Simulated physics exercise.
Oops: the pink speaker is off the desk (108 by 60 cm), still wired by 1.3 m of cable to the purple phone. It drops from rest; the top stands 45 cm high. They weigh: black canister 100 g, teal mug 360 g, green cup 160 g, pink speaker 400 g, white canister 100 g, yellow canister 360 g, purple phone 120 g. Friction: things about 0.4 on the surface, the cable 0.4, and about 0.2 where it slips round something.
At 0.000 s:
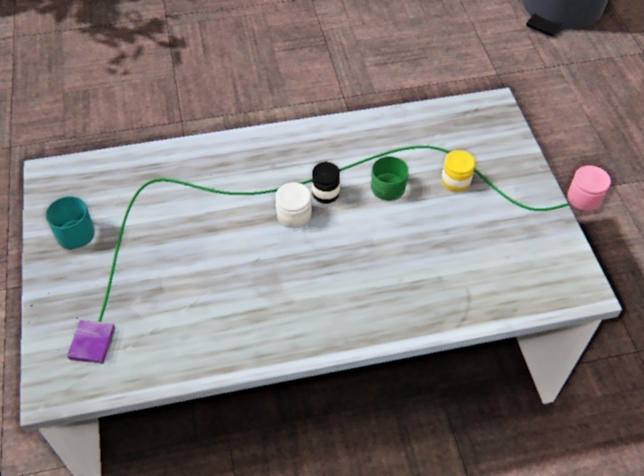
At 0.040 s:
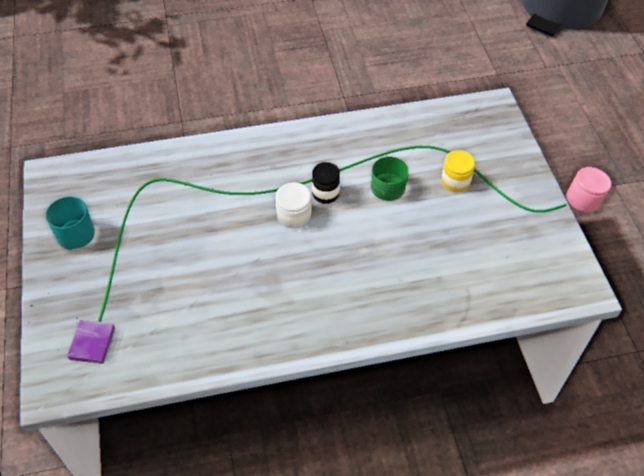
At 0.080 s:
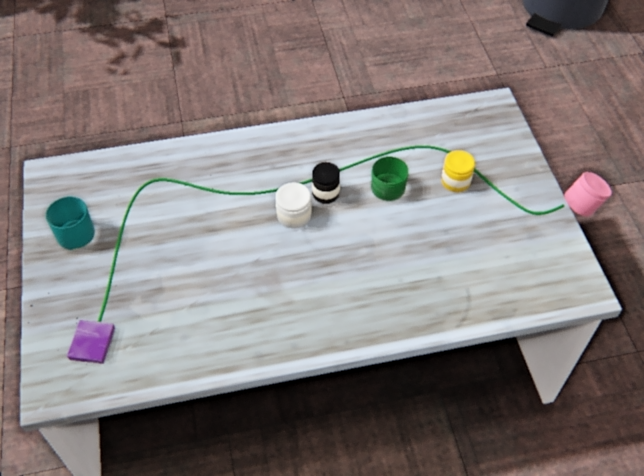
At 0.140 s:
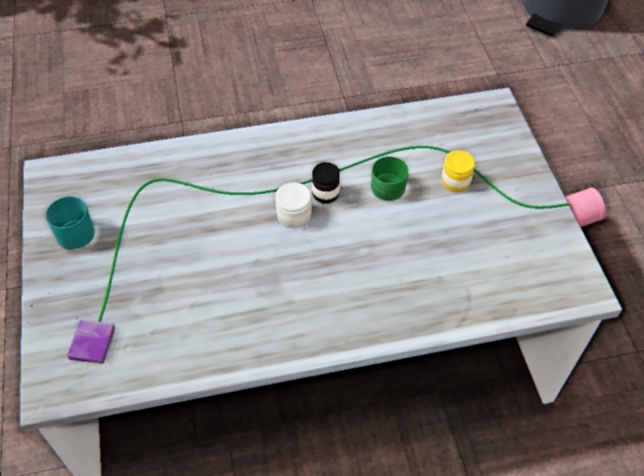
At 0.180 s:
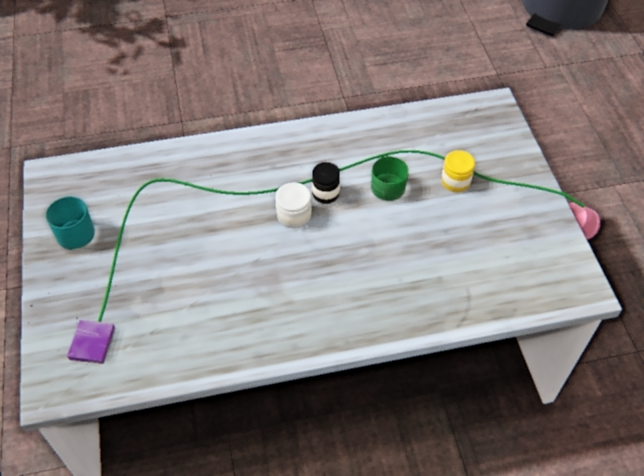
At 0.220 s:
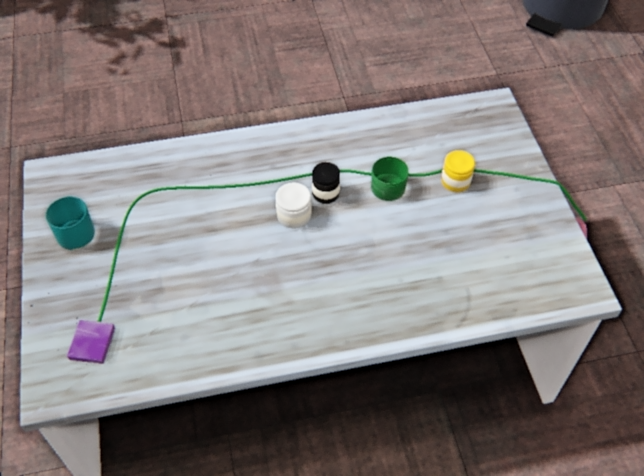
At the table's right edge, a pink cylinder tips over and drops, pulling the green cable.
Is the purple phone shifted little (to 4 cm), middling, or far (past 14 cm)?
The purple phone reaches the top band.
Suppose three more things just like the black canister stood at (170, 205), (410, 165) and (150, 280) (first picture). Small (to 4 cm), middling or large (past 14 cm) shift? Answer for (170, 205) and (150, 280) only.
In turn: Large, small.
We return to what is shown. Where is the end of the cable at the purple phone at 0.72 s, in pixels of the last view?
Around (225, 276).
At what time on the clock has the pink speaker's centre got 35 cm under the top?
That is: 0.34 s.
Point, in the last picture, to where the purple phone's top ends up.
Near (232, 255).
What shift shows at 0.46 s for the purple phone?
About: Purple phone 15 cm.
By 0.5 s, the cable's tail end at (186, 309); purple phone 15 cm off its start, black canister 5 cm off its start, pink speaker over the edge.
By 0.7 s, the cable's tail end at (225, 276); purple phone 30 cm off its start, black canister 6 cm off its start, pink speaker over the edge.
By 1.0 s, the cable's tail end at (225, 276); purple phone 30 cm off its start at (232, 255), black canister 6 cm off its start at (343, 190), pink speaker over the edge.
By 1.2 s, the cable's tail end at (225, 276); purple phone 30 cm off its start, black canister 6 cm off its start, pink speaker over the edge.
By 2.4 s, the cable's tail end at (225, 276); purple phone 30 cm off its start at (232, 255), black canister 6 cm off its start at (343, 190), pink speaker over the edge, white canister 2 cm off its start at (299, 200).
